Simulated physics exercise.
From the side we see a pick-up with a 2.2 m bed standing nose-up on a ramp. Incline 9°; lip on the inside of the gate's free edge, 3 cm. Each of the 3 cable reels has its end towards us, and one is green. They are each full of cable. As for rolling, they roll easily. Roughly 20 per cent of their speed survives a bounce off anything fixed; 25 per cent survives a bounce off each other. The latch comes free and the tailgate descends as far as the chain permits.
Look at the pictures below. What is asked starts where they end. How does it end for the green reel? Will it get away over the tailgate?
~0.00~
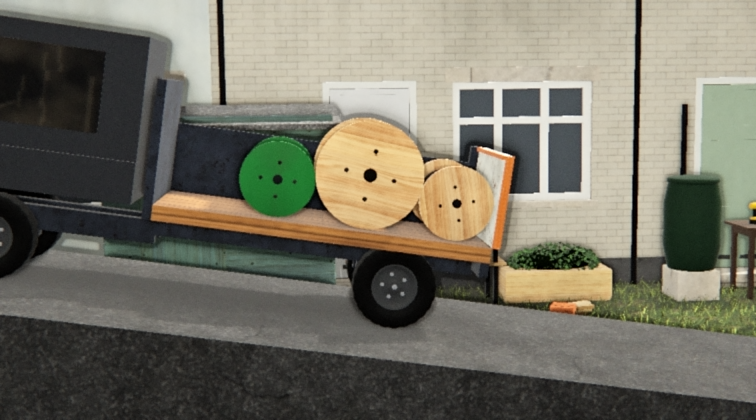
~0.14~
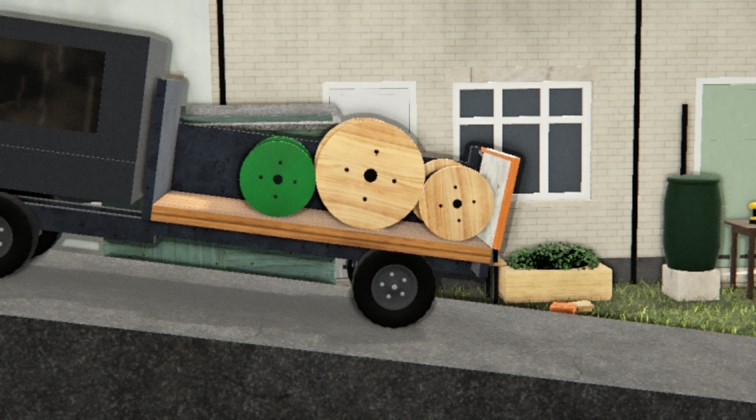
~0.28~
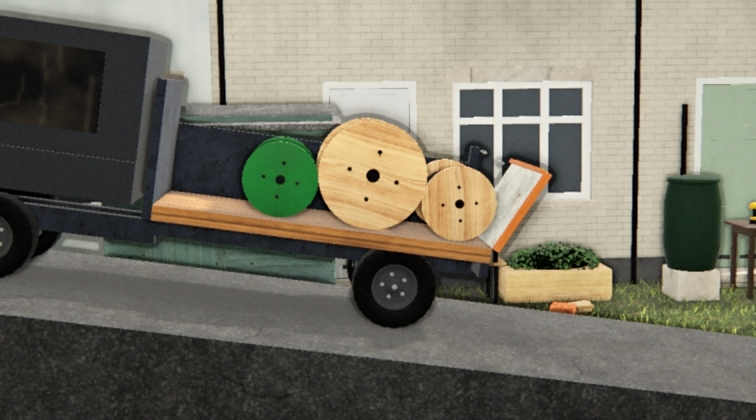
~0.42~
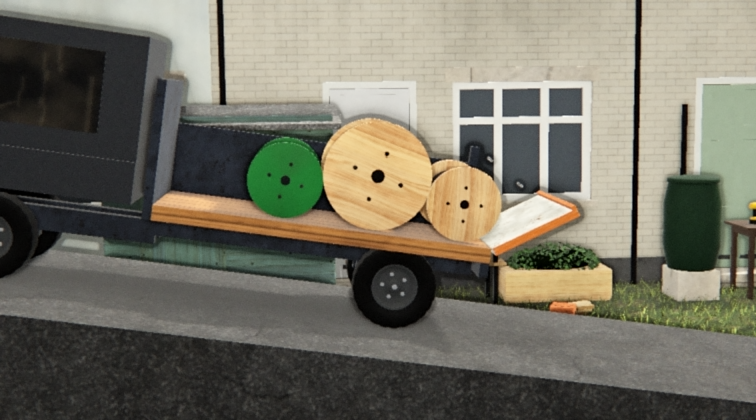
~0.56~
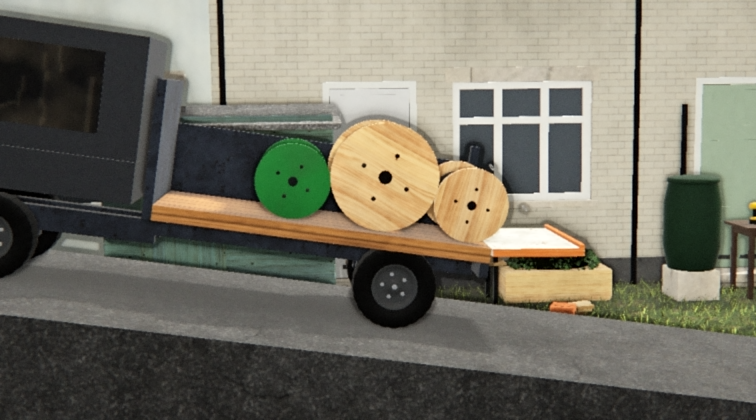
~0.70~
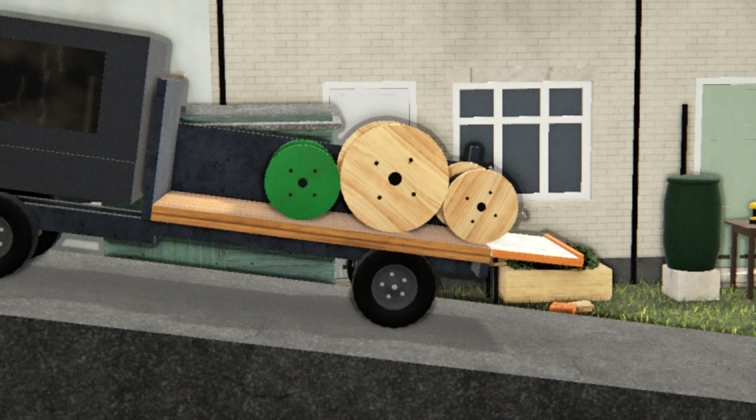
In the end the green one tumbles off.
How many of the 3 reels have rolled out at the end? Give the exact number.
The answer is 3.
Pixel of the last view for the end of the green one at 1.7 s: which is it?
Roughly at (421, 199) in the last picture.
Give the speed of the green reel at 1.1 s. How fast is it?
Estimate: Some 0.8 m/s.
By 1.1 s, green is on the bed, 100 cm short of the hinge, rolling right; 0 gone off the back.
By 1.7 s, green is on the bed, 50 cm short of the hinge, rolling right; 1 gone off the back.
By 2.2 s, green is on the gate, 5 cm past the hinge, rolling right; 1 gone off the back.
By 2.9 s, green is dropping off the gate; 3 gone off the back.
Finally (4.2 s), green is off the vehicle; 3 gone off the back.
